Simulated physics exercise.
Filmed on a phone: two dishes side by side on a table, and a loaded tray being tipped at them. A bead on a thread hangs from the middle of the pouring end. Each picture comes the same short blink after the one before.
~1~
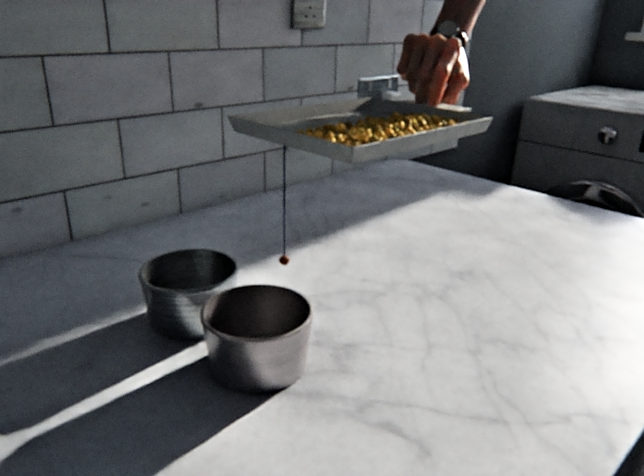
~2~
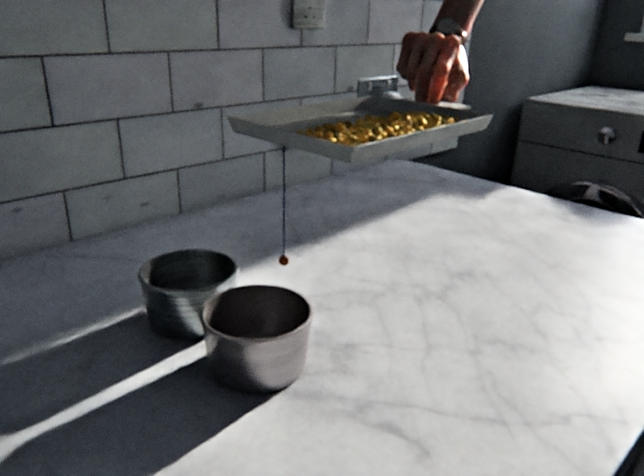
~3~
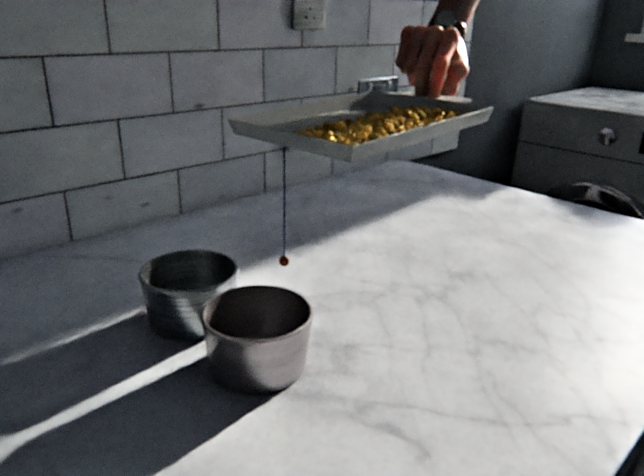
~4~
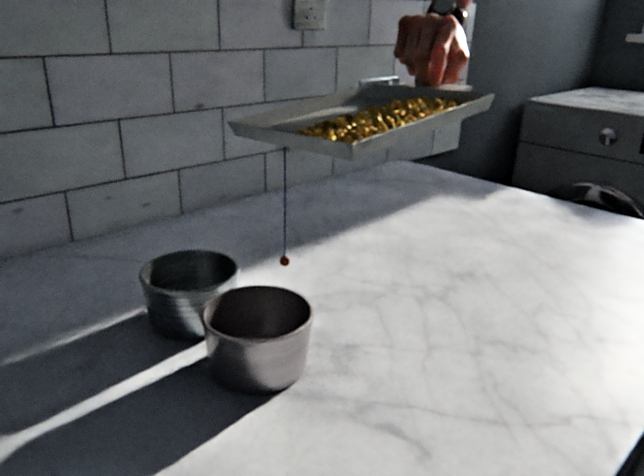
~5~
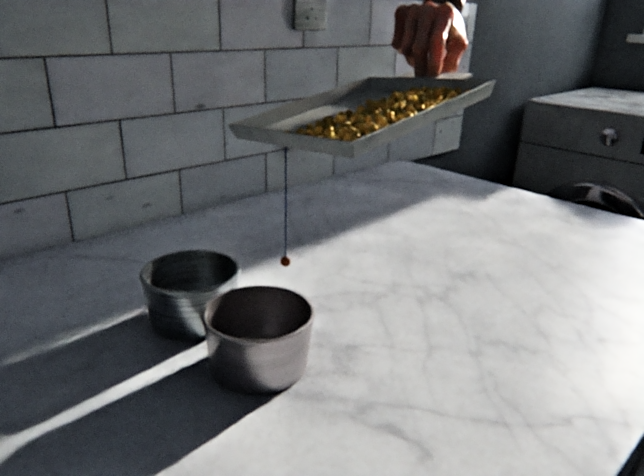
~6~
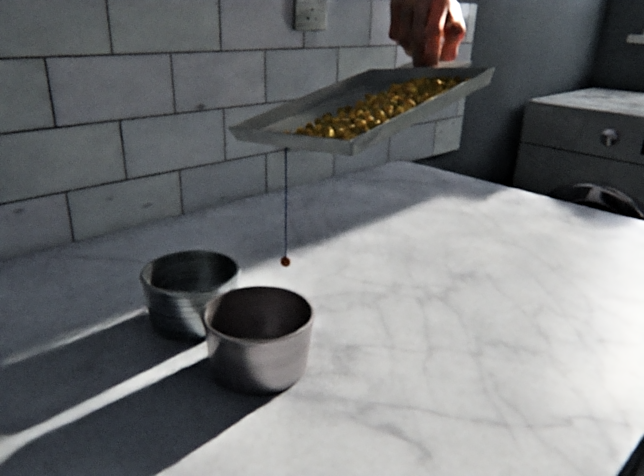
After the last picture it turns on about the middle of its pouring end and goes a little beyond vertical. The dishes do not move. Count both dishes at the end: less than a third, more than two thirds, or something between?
They take between a third and two thirds between them.
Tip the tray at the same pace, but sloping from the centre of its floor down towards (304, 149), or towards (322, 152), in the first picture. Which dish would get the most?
The first try: Right. The second: The right-hand dish.
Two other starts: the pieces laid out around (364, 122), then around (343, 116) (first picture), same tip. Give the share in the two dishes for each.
First some 50, then 40 per cent.
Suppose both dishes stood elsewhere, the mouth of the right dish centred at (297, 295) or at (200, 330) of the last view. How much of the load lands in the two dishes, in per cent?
The first gives 80 %, the second 10 %.
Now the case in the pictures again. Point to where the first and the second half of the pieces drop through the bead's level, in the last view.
Early half (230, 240), late half (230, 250).
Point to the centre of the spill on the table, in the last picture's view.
Near (251, 294).
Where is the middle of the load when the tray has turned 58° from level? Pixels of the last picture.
At about (285, 112).
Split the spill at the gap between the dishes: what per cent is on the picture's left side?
Roughly 30 in a hundred.
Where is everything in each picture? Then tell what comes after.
In the first picture, corners of the pouring end (234, 116) and (353, 146), level; middle of the load (386, 131), puffed corn balls; left dish (149, 304); right dish (214, 352); bead on its thread (284, 260).
In the second picture, corners of the pouring end (234, 117) and (352, 145), level; middle of the load (386, 130).
In the third picture, corners of the pouring end (234, 119) and (352, 145), tipped barely, lowest at the left corner; middle of the load (386, 126).
In the fourth picture, corners of the pouring end (234, 121) and (352, 142), tipped a little, lowest at the left corner; middle of the load (387, 120).
In the fifth picture, corners of the pouring end (234, 123) and (351, 140), tipped a little, lowest at the left corner; middle of the load (387, 114).
In the sixth picture, corners of the pouring end (234, 126) and (350, 138), tipped a little, lowest at the left corner; middle of the load (386, 108); left dish (150, 305); right dish (215, 354).
Just after the last frame, tray tipped steeply; almost all on the tray; just a few in the left dish; just a few in the air.
A moment on, tray tipped right over; the larger part on the tray; just a few in the left dish; just a few outside both; about a tenth in the air.
Further on, tray tipped past a quarter turn; about a tenth in the right dish; roughly a third in the left dish; roughly half outside both.
When it is over, tray tipped past a quarter turn; about a tenth in the right dish; roughly a third in the left dish; roughly half outside both.
